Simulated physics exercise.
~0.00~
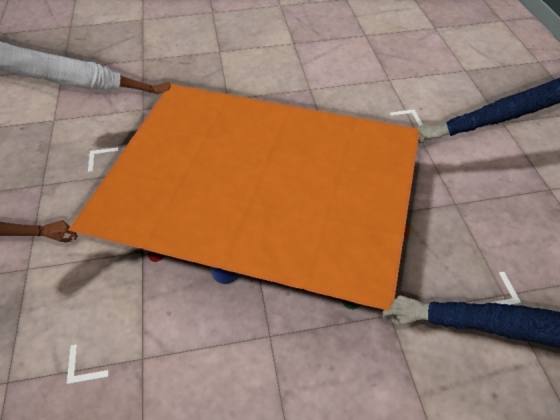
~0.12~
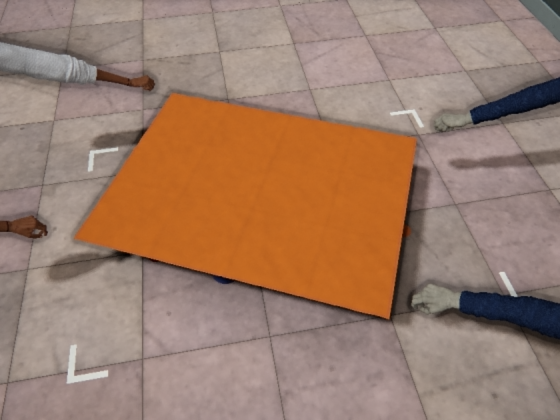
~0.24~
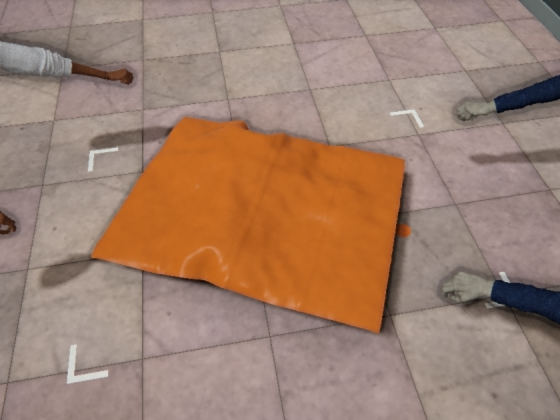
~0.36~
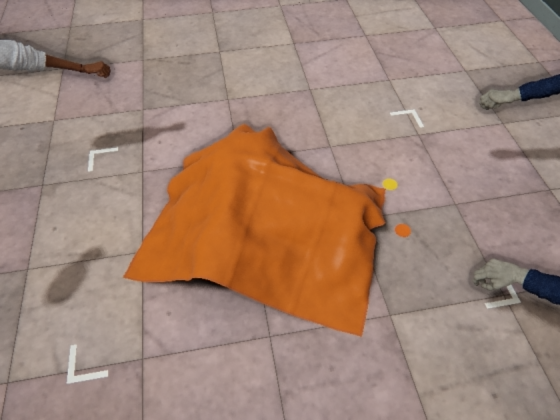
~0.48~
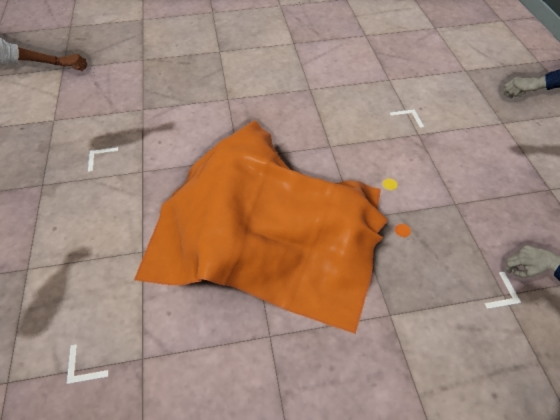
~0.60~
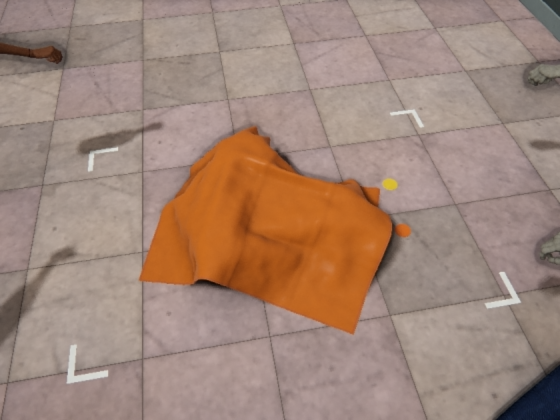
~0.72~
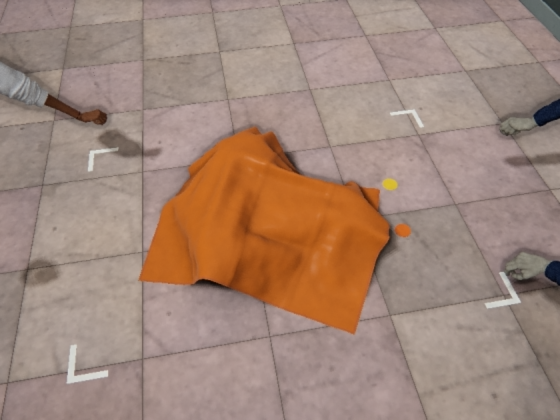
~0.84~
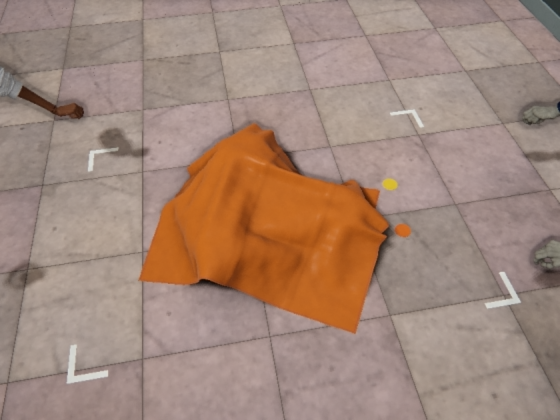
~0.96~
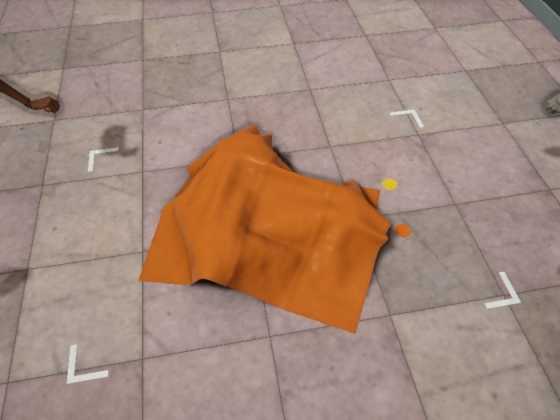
Four hands, two in grey and reddish tones at the left and two in blue sleeves at the right, hold an orange tarp stretched flat above a tiled hallway floor, seen from above at an angle. White corner marks surround it, and small bits of red, blue and green show beneath its near edge. The hands let go and draw back as the tarp drops. It sags and crumples over hidden shapes, leaving a yellow disc and an orange one exposed at its right. The hands shift in and out near the edges while the tarp lies rumpled, with the red and green things covered.
